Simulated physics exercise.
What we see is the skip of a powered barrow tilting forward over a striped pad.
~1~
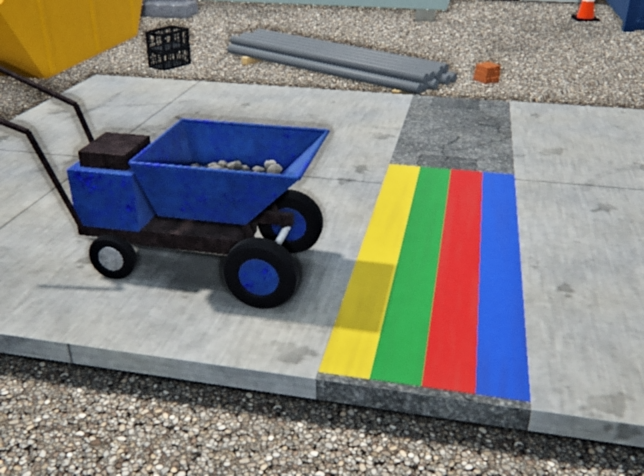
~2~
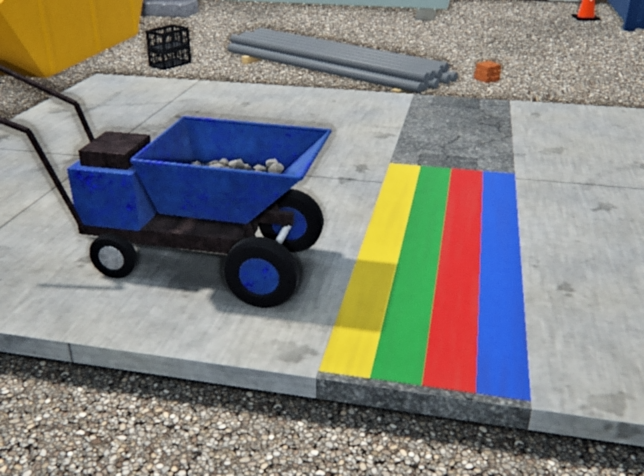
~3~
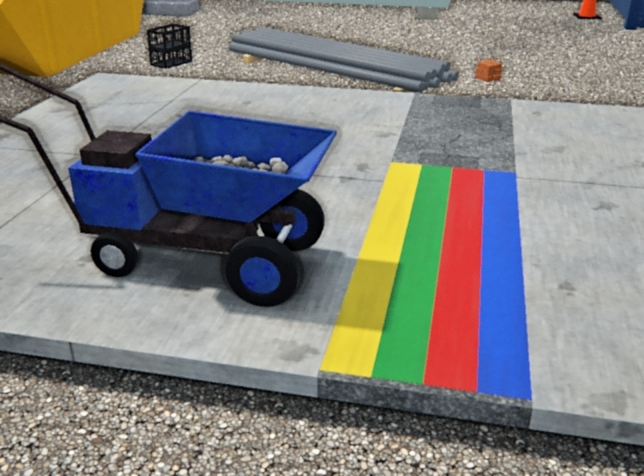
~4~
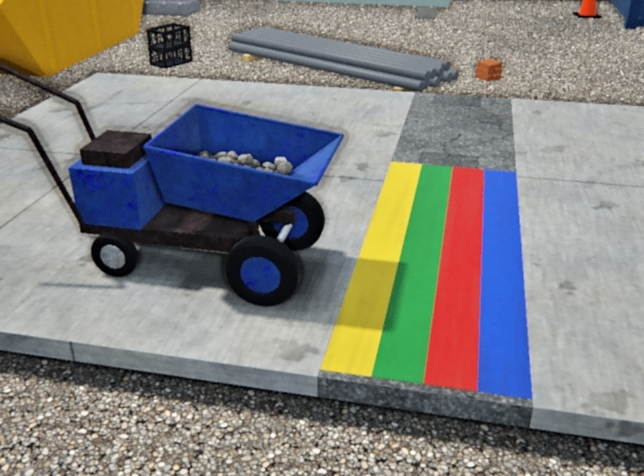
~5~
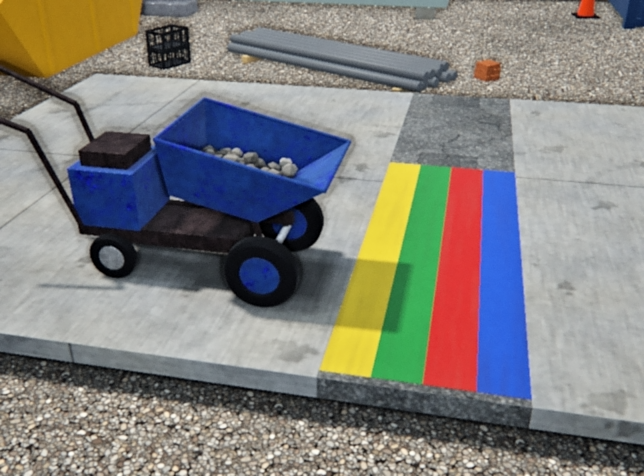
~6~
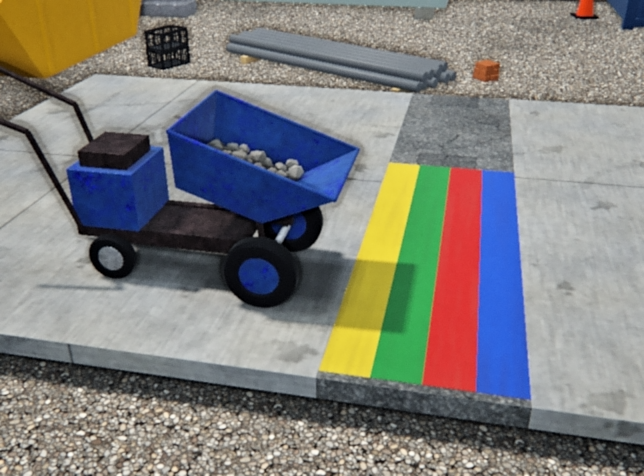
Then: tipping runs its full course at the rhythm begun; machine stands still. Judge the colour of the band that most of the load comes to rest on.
Most of it rests on the green band.
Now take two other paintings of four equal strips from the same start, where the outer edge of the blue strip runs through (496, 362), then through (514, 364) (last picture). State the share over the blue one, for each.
I'd say about 20 % for the first and about 10 % for the second.
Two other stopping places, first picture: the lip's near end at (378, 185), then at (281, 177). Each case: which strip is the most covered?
To begin with the blue one, and after that that green strip.
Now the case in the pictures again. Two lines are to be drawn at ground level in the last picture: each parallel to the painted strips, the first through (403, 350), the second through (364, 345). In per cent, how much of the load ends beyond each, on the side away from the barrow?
Around 70 per cent for the first, and 100 per cent for the second.
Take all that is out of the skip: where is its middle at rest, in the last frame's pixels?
About pixel (428, 287).
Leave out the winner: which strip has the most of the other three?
It's the red strip.
Just after the last frame, skip tipped steeply; every one in the skip.
A moment on, skip tipped right over; roughly two thirds in the skip; just a few over the yellow strip; roughly a third over the green strip.
Further on, skip tipped right over; about a tenth over the yellow strip; roughly half over the green strip; roughly a third over the red strip; about a tenth over the blue strip; just a few off the paint.
When it is over, skip tipped right over; about a tenth over the yellow strip; roughly half over the green strip; roughly a third over the red strip; about a tenth over the blue strip; just a few off the paint.
